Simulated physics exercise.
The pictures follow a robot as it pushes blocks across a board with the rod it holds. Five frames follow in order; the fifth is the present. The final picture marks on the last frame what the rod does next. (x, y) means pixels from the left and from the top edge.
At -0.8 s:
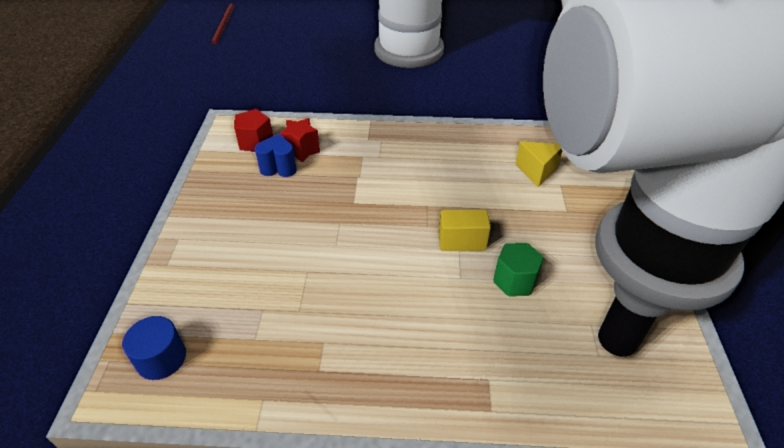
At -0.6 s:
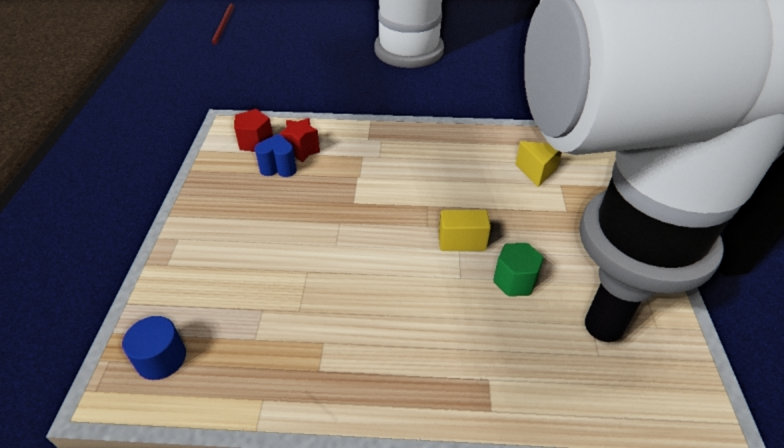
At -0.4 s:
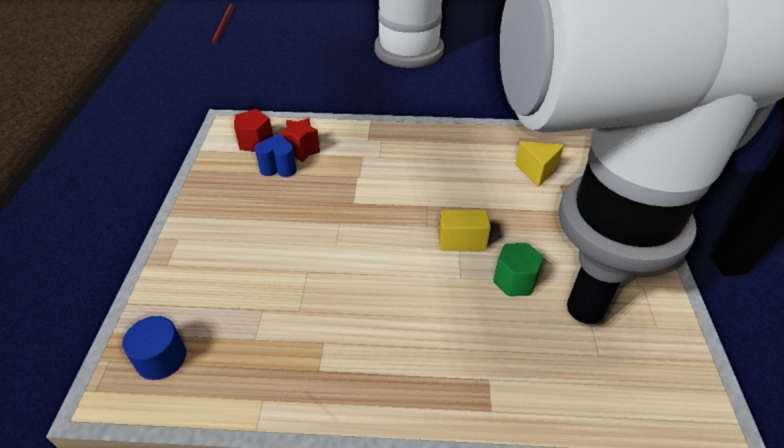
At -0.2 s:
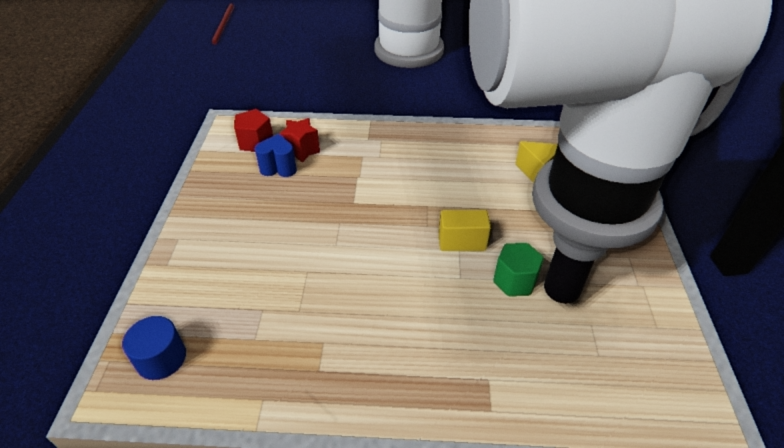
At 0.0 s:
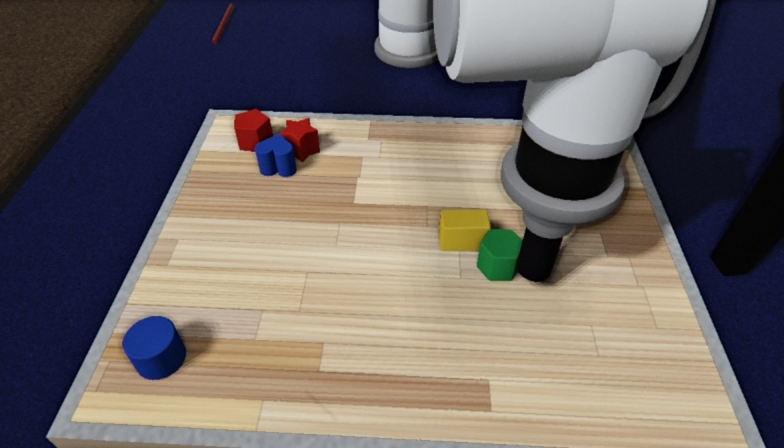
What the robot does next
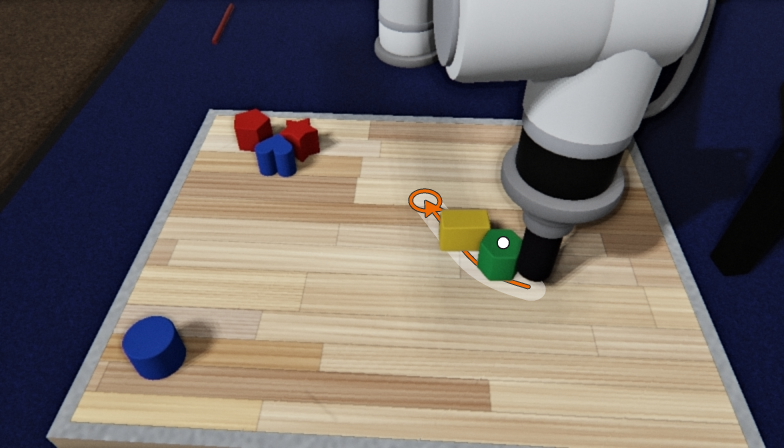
The robot arm moves left across the board and nudges the green block toward the yellow one.
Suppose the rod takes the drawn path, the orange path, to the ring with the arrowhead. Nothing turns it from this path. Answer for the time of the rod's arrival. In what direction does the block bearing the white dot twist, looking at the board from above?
It turns clockwise.
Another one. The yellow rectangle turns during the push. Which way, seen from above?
The yellow rectangle rotates counterclockwise.
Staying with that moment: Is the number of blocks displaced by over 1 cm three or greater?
Short answer: No.
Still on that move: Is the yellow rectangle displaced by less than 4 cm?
No
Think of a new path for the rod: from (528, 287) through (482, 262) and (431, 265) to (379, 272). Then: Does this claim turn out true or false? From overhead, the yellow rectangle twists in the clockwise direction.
The statement is incorrect.
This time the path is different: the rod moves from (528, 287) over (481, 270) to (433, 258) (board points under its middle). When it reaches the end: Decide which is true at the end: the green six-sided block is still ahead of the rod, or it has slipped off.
My answer is that the green six-sided block has slipped off.
Drawn move, from (528, 287) through (479, 265) and (449, 232) to (425, 201); the dot is on the green six-sided block.
The first path, step by step. One third of the way, rod (482, 247); yellow rectangle (448, 196), turned 50° anticlockwise; green six-sided block (471, 215), turned 60° clockwise.
Two thirds of the way, rod (451, 214); yellow rectangle (424, 168), turned 50° anticlockwise; green six-sided block (445, 184), turned 65° clockwise.
At the end, rod (426, 183); yellow rectangle (402, 142), turned 50° anticlockwise; green six-sided block (422, 156), turned 65° clockwise.
